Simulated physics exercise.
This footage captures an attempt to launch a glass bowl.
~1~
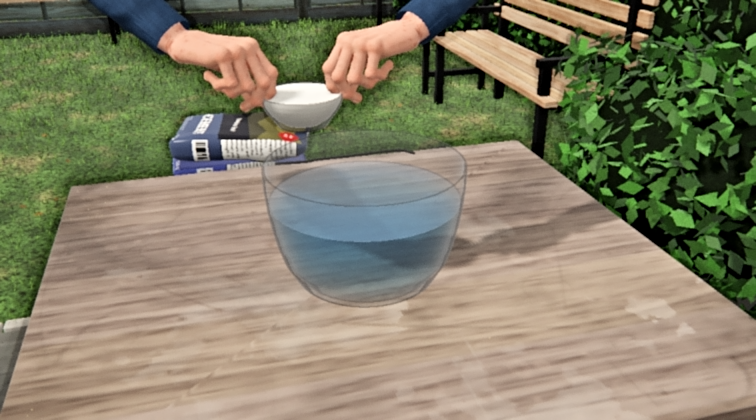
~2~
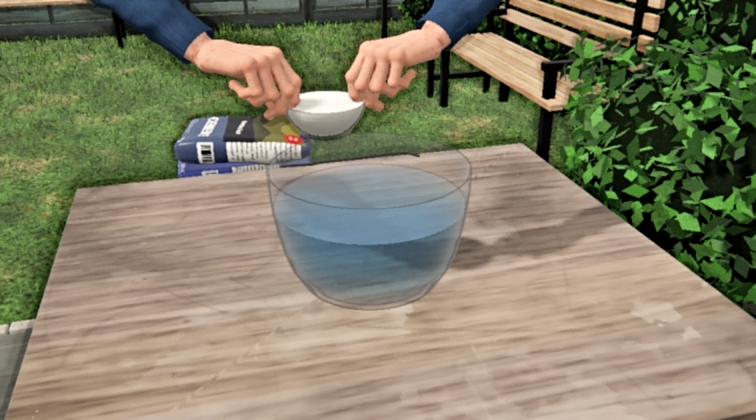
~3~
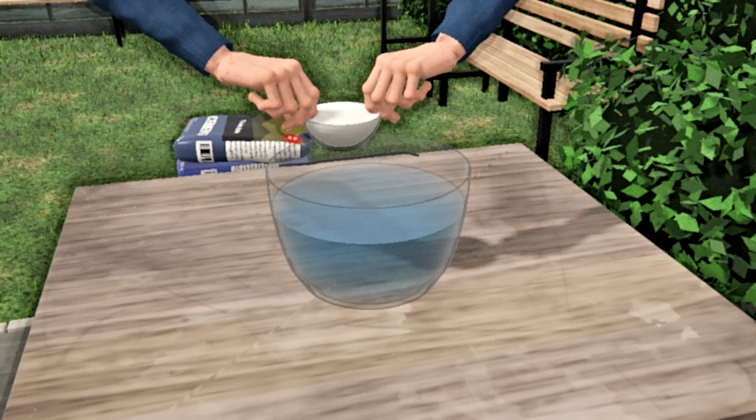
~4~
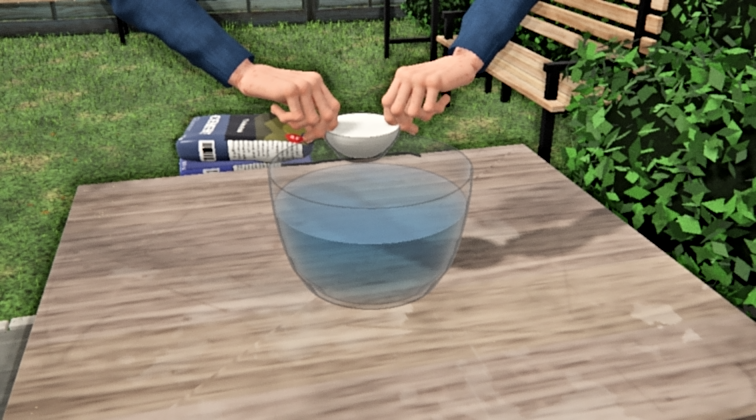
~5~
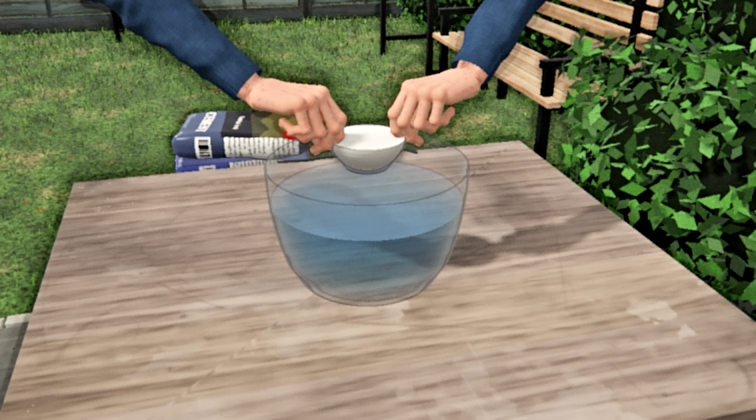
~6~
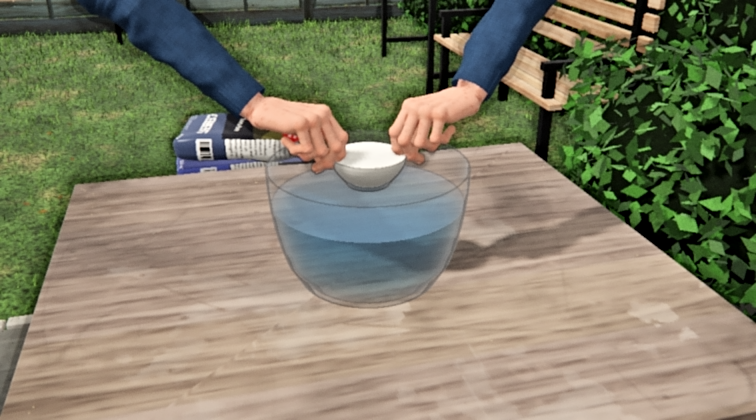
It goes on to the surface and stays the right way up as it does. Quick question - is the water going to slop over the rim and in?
Yes, goes down.
Soon after, the bowl dips into the water.
Later, water pours in over its rim.
In the end, the bowl lies on the bottom.
